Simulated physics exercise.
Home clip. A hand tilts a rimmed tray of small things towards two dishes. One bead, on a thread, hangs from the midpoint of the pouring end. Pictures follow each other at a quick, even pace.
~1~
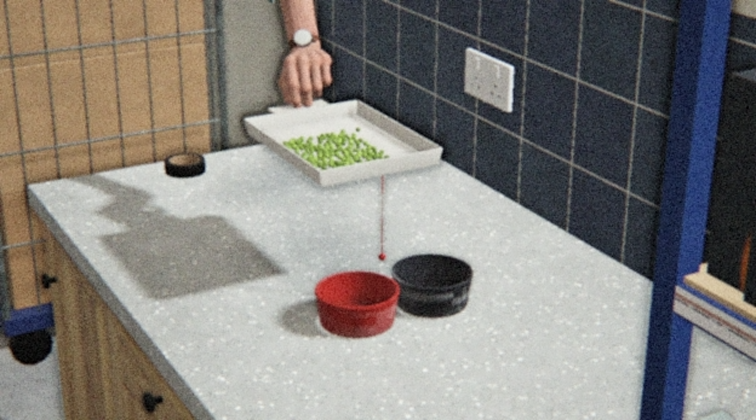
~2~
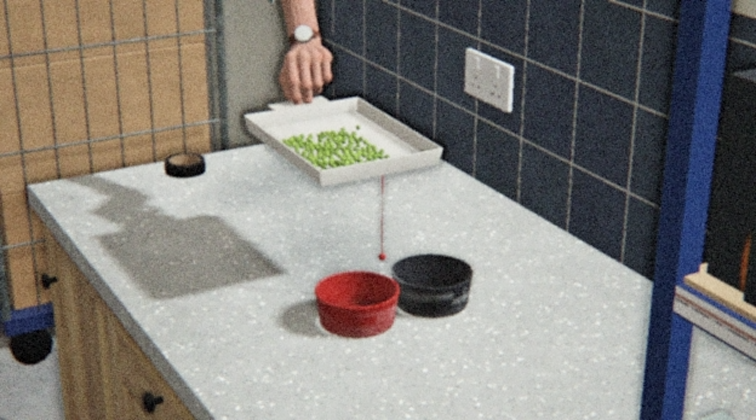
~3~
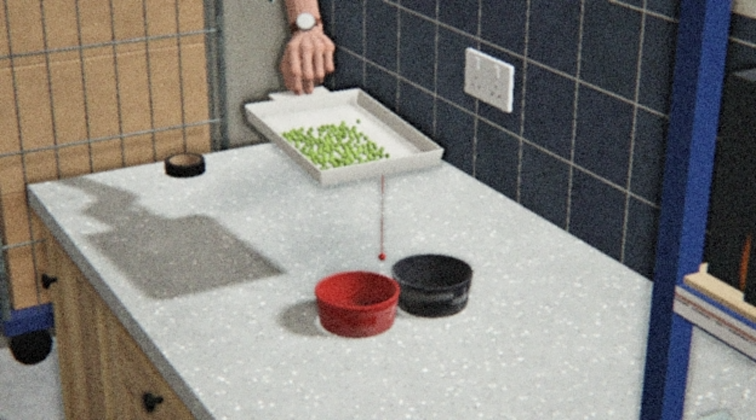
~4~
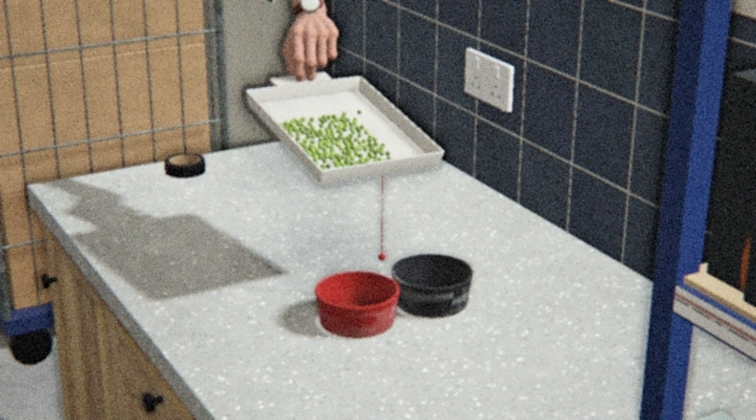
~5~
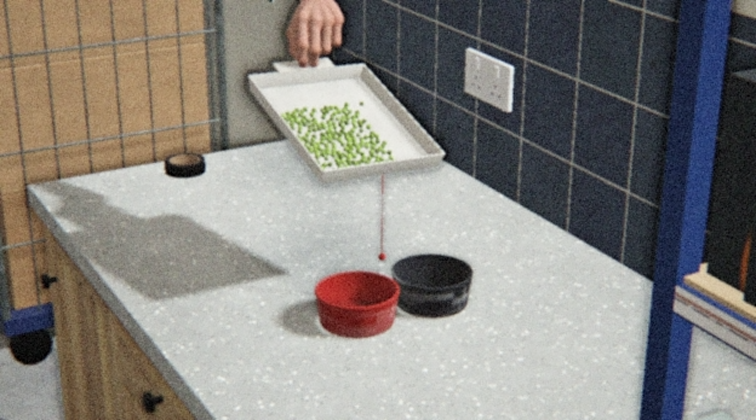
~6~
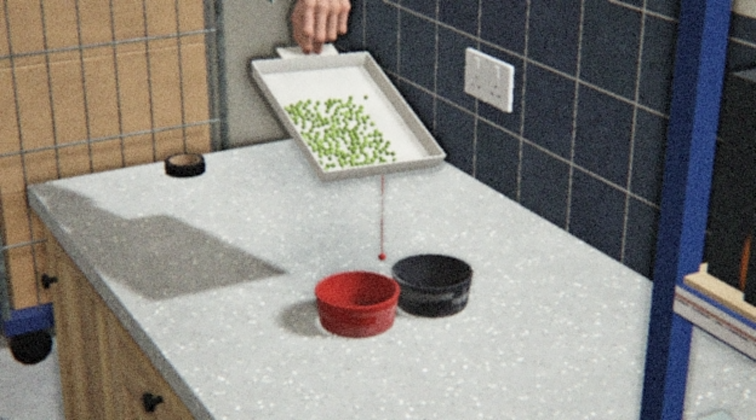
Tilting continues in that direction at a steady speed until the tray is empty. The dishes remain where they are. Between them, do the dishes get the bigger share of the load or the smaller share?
It looks like most goes in the dishes, when all's done.
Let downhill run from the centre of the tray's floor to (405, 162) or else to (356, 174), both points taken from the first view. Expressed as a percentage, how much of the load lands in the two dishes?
The first try gives close to 70 percent; the next gives 90 percent.
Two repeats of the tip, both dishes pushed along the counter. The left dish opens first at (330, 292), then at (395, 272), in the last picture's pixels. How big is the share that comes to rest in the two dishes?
Around 50 % followed by around 60 %.
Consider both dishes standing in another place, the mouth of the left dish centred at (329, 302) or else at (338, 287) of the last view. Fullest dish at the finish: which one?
Well, first the dish at right, then the dish at right.
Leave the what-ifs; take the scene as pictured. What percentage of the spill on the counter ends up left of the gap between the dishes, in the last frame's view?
Around 40 percent of the pieces.
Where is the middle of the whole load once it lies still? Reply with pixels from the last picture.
(431, 300).
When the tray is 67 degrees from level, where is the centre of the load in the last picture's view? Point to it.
The load is centred around (381, 156).
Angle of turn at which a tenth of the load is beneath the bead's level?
Around 105° of tilt.
Soon after the last picture, tray tipped steeply; nearly all on the tray; a stray few outside both.
A little later, tray tipped past a quarter turn; about a third on the tray; a small part in the left dish; a small part in the right dish; a stray few outside both; about half in the air.
Later still, tray tipped past a quarter turn; about a quarter in the left dish; about two thirds in the right dish; about a quarter outside both.
By the end, tray tipped past a quarter turn; about a quarter in the left dish; about two thirds in the right dish; about a quarter outside both.
